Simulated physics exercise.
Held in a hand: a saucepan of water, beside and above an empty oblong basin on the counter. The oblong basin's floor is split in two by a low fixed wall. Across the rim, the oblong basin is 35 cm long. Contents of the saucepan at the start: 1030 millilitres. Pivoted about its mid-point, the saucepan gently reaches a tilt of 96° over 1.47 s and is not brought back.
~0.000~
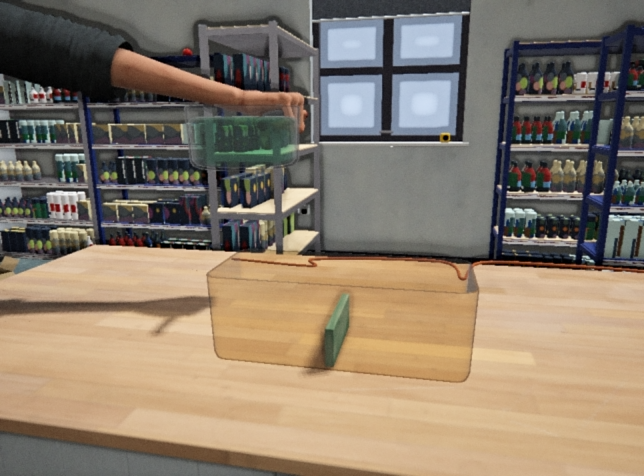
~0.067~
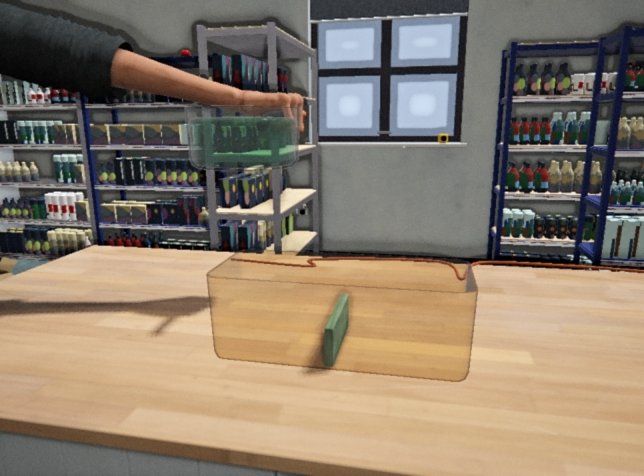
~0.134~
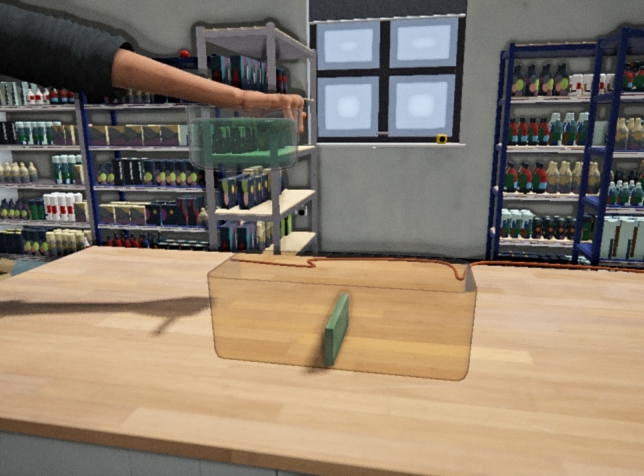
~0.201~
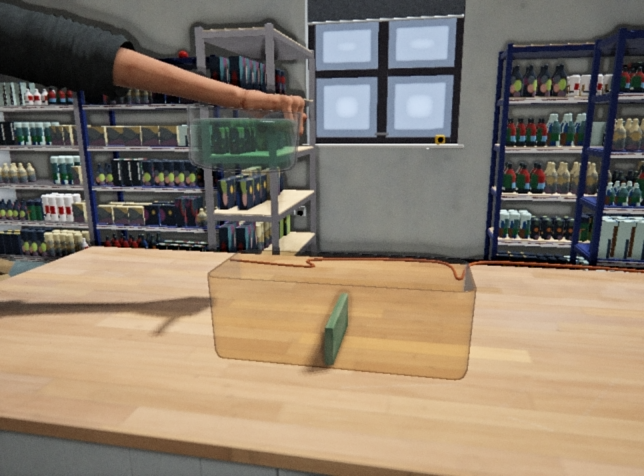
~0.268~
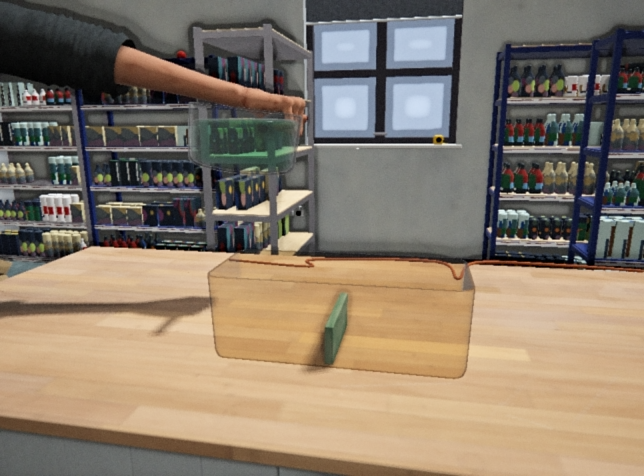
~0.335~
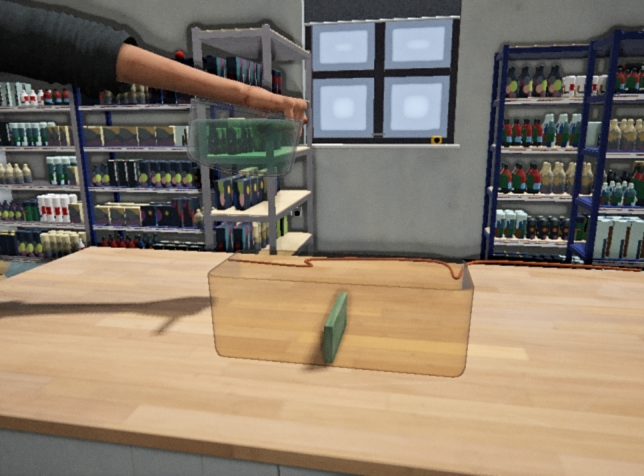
A saucepan of water held by a hand tilts slightly rightward above an empty oblong basin.
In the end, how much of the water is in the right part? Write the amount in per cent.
Roughly 74 percent is in the right part.
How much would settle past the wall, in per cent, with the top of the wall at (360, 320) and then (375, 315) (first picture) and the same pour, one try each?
In order, 50 and 25 per cent.
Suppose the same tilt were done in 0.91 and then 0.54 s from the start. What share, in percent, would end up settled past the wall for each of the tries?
Respectively about 70 and 60 percent.
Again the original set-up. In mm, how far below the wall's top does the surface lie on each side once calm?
Near 44 mm for the left and near 24 mm for the right.
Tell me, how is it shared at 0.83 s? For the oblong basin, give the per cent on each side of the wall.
Lab note: Left near 1 %, right near 9.
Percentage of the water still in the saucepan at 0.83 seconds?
Still held: Roughly 62 % of the total.
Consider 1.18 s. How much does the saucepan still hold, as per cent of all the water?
About 16 per cent.
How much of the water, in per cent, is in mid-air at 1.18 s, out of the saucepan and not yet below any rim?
Something like 12 per cent of the total.
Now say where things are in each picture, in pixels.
It leans 0°; its right rim is at (297, 108); the water meets the walls at (196, 119) and (296, 118); the oblong basin's rim runs from (224, 263) to (474, 277); the wall's top is at (338, 311), in the first frame.
It leans 0°; its right rim is at (297, 109); the water meets the walls at (196, 120) and (296, 120), in the second frame.
It leans 2°; its right rim is at (297, 111); the water meets the walls at (197, 120) and (297, 121), in the third frame.
It leans 4°; its right rim is at (298, 114); the water meets the walls at (198, 121) and (297, 121), in the fourth frame.
It leans 8°; its right rim is at (299, 118); the water meets the walls at (198, 122) and (298, 122), in the fifth frame.
It leans 12°; its right rim is at (300, 123); the water meets the walls at (199, 122) and (299, 122), in the sixth frame.
By 0.83 s the tilt is 57° and 62 per cent is still to pour, 1 is left of the wall and 9 right of it.
By 1.18 s the tilt is 87° and 16 per cent is still to pour, 4 is left of the wall and 67 right of it.
By 1.56 s the tilt is 96° and 2 per cent is still to pour, 21 is left of the wall and 74 right of it.
By 1.97 s the tilt is 96° and 0 per cent is still to pour, 25 is left of the wall and 74 right of it.
At rest 26 per cent lies left of the wall, 74 right of it and 1 outside.
